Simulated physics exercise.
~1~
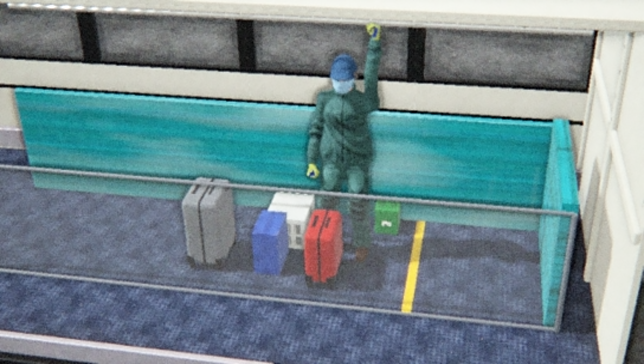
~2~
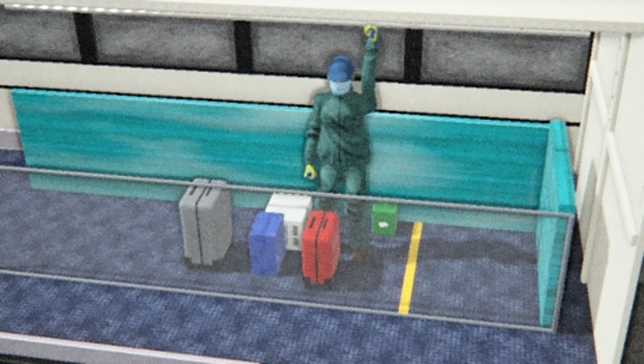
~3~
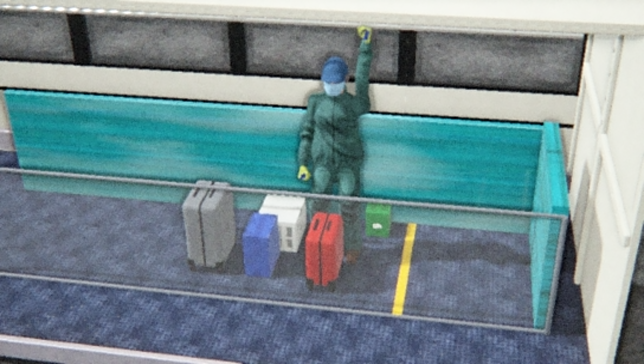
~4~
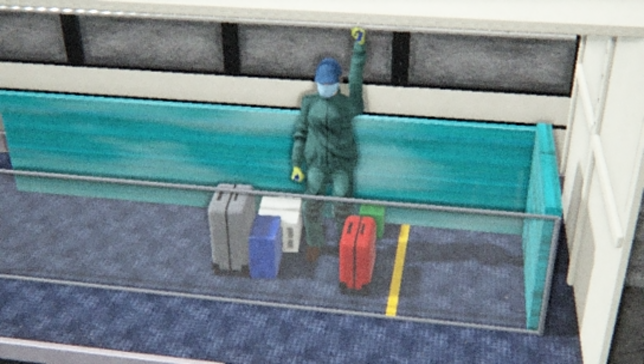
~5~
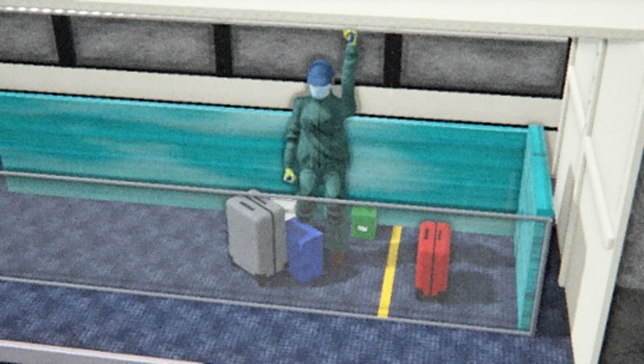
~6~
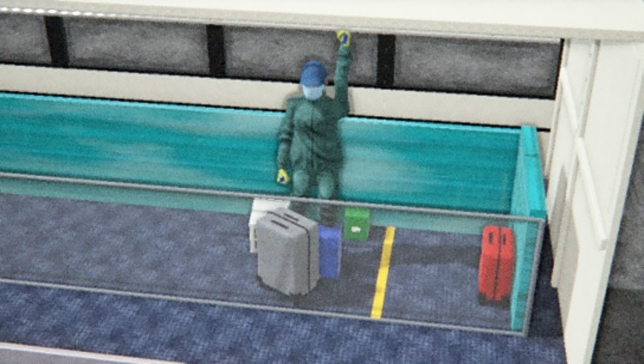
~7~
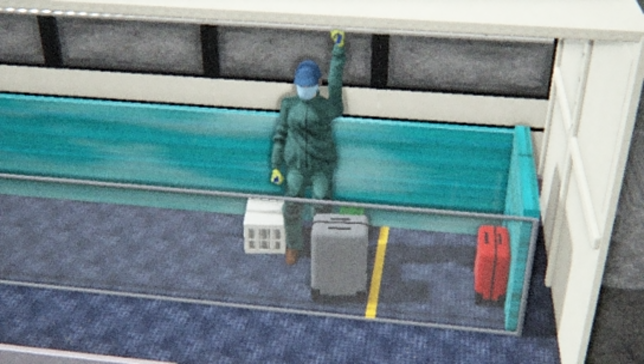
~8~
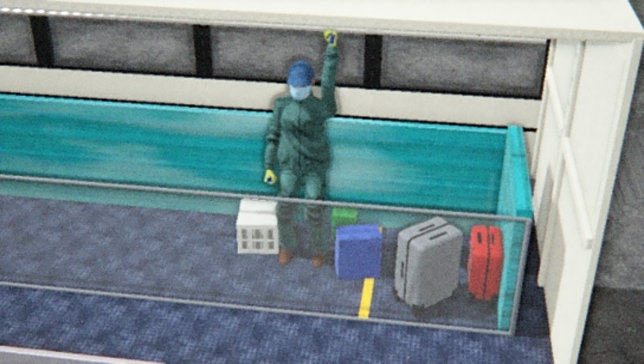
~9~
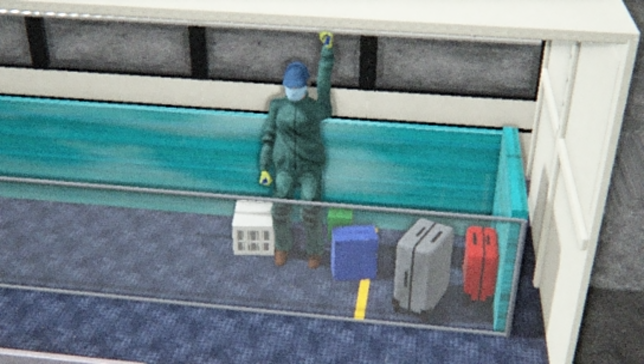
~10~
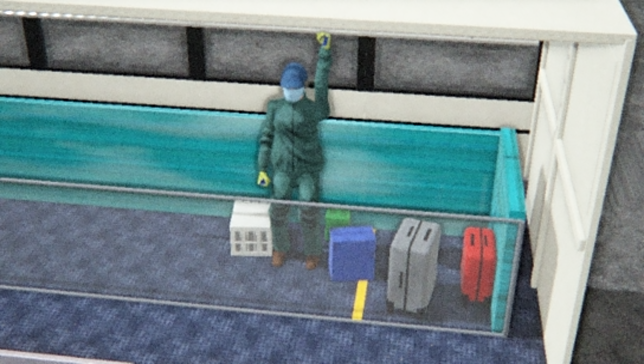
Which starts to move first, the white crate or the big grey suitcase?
The big grey suitcase starts to move first, and the white crate shifts only after it.
